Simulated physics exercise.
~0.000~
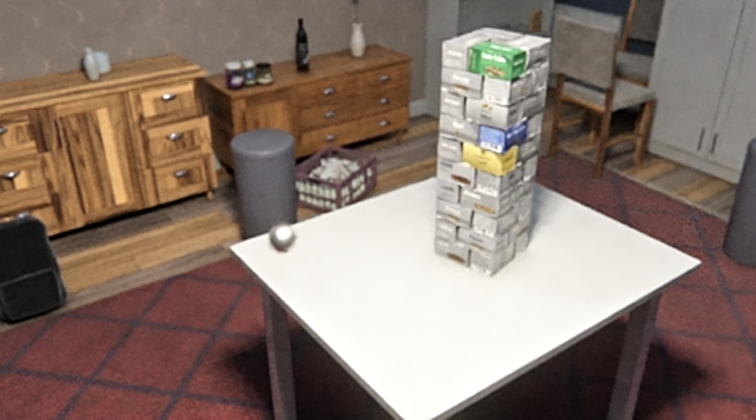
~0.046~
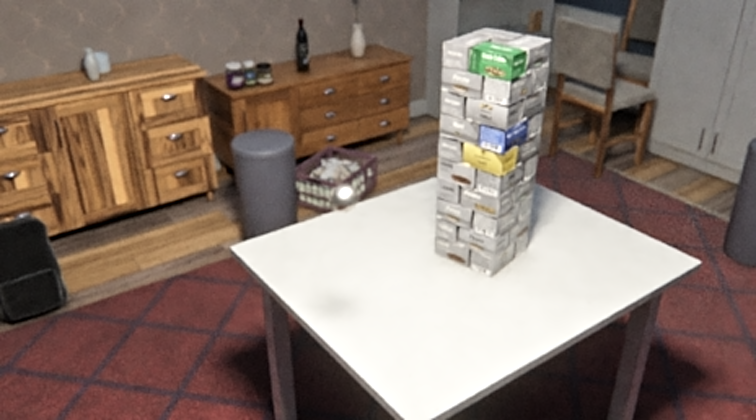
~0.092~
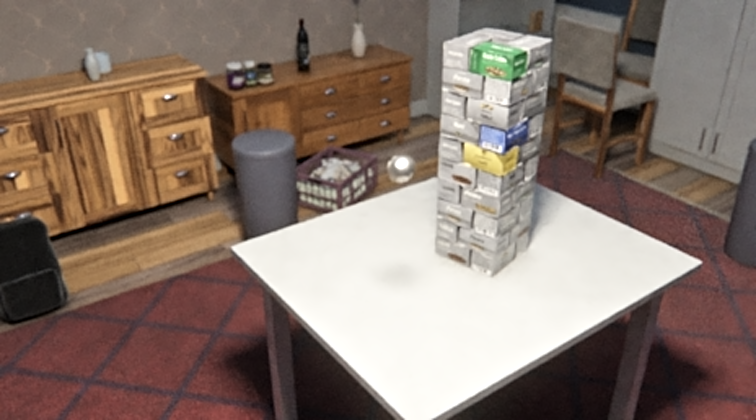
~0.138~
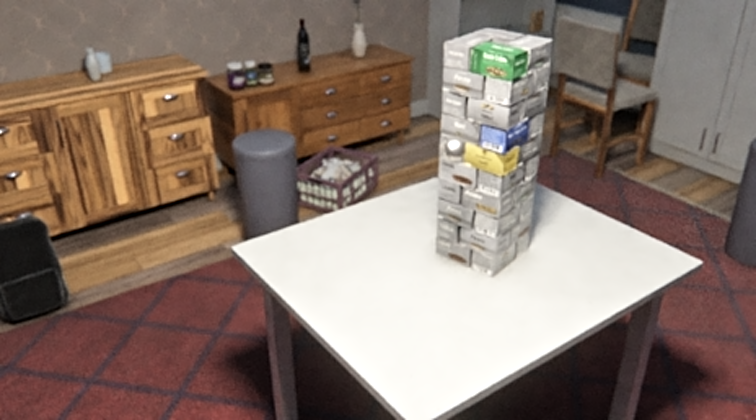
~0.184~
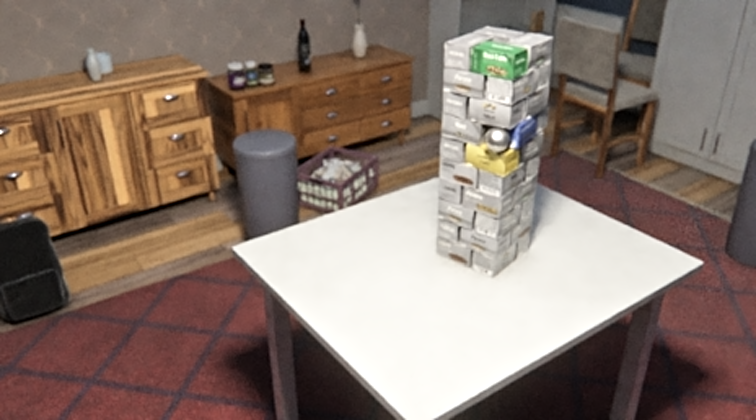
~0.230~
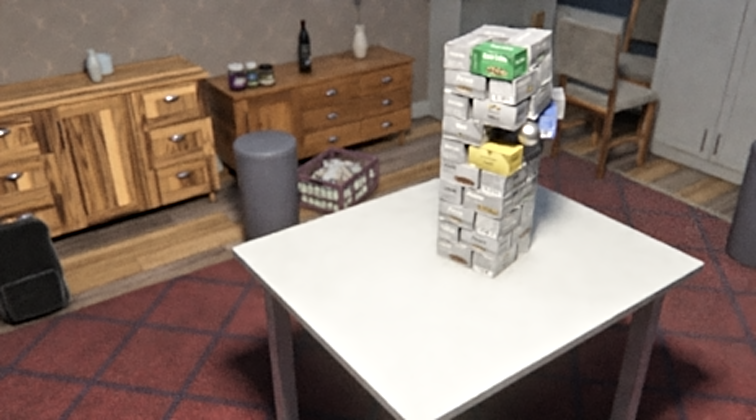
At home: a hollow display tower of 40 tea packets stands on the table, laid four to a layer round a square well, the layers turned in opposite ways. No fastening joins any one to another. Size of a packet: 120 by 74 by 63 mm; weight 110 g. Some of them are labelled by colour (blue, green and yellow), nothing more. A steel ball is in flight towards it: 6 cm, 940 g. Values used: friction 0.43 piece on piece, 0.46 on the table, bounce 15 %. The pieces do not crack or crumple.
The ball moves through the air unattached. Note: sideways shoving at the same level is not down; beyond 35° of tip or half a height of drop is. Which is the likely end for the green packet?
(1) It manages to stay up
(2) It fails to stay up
(2) It fails to stay up.
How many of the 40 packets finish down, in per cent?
About 20% of them.
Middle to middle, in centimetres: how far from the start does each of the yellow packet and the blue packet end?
Net displacement (cm): Yellow = 2; blue = 248.
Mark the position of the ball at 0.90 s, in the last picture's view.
Look close to (747, 318).
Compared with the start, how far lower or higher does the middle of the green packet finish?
Roughly 128 centimetres lower.
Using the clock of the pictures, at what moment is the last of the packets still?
Somewhere close to 1.5 s.
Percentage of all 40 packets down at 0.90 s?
20 per cent at that moment.
By 0.52 s, ball still moving; 8 of the 40 packets down; green packet tilted 36°; blue packet on its side.
By 0.90 s, ball still moving; 9 of the 40 packets down; green packet on its side; blue packet on its side.
When it is over (1.6 s), ball rolling away; 9 of the 40 packets down; green packet on its side; yellow packet moved 12 mm; blue packet 1.13 m lower. In pixels of the last frame, middles, yellow packet near (496, 156).
